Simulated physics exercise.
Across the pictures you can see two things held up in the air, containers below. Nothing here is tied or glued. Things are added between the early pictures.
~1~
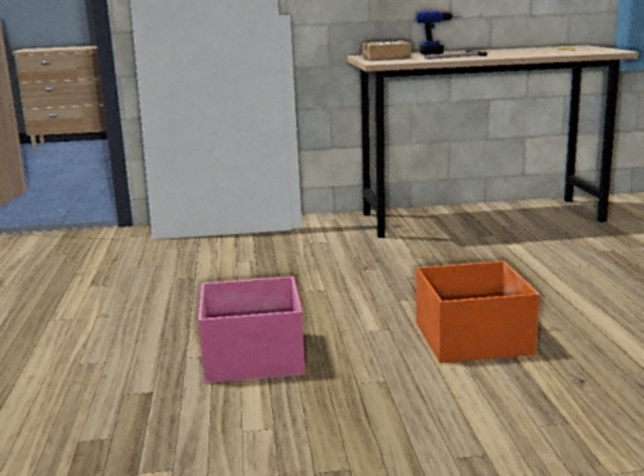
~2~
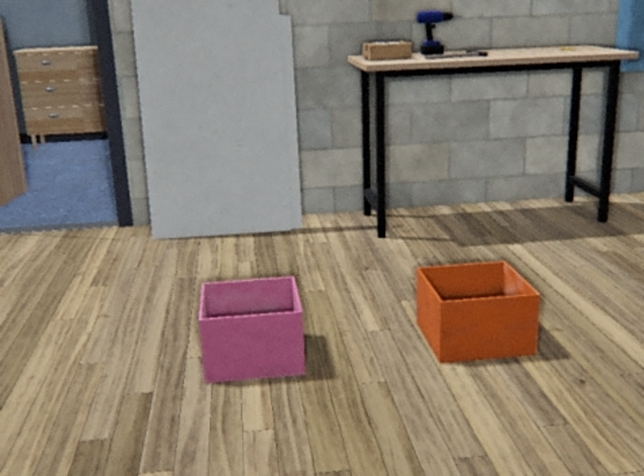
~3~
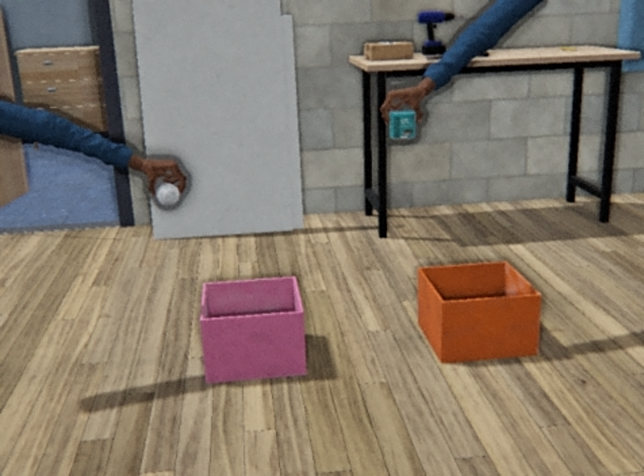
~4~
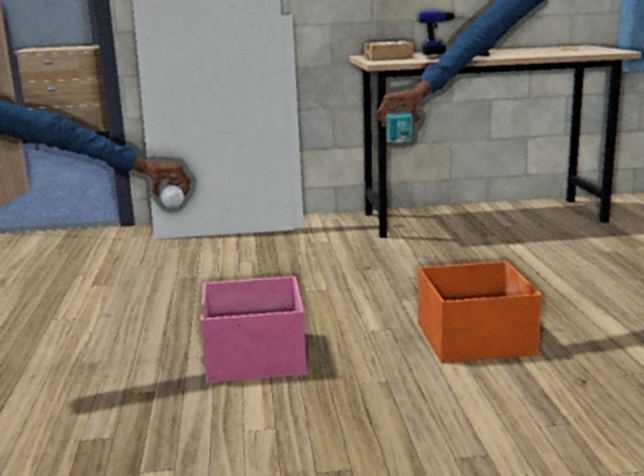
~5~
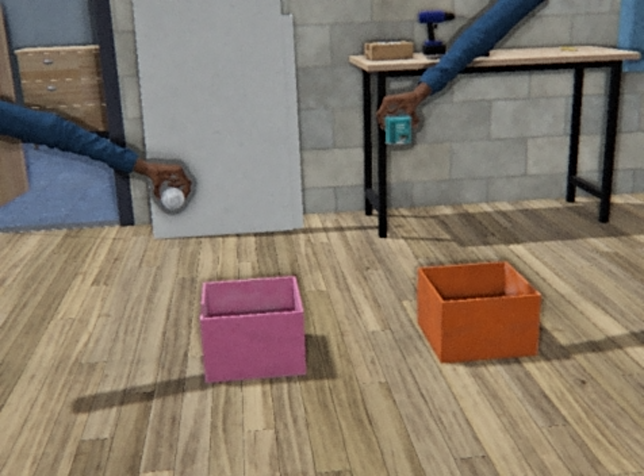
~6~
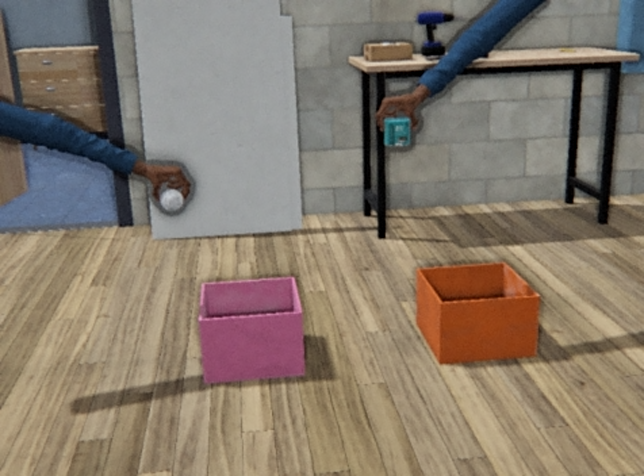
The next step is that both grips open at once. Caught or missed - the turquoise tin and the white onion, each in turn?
My prediction: Turquoise tin: Outside; white onion: Outside.
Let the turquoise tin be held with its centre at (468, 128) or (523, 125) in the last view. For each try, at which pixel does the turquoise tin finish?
Final spots, roughly: (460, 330) and (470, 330).
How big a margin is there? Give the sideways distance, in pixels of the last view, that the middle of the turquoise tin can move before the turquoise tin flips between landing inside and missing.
36 pixels or thereabouts, to the right.
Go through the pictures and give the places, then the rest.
The first frame shows right crate (474, 309).
The second frame shows left crate (252, 327).
The third frame shows still on the way; turquoise tin (402, 125); right crate (476, 310).
The fourth frame shows still on the way; white onion (172, 196); left crate (253, 327).
The fifth frame shows still on the way; turquoise tin (398, 130); right crate (475, 310).
The sixth frame shows in place, still held; turquoise tin (397, 132); white onion (172, 200); left crate (252, 328).
Then, 0.22 s past the last view, turquoise tin in the air near (397, 180); white onion in the air near (176, 247).
Then, 0.36 s past the last view, turquoise tin in the air near (398, 276); white onion in the air near (185, 342).
Finally, the turquoise tin falls beside it, near (398, 335); the white onion falls beside it, near (186, 353).
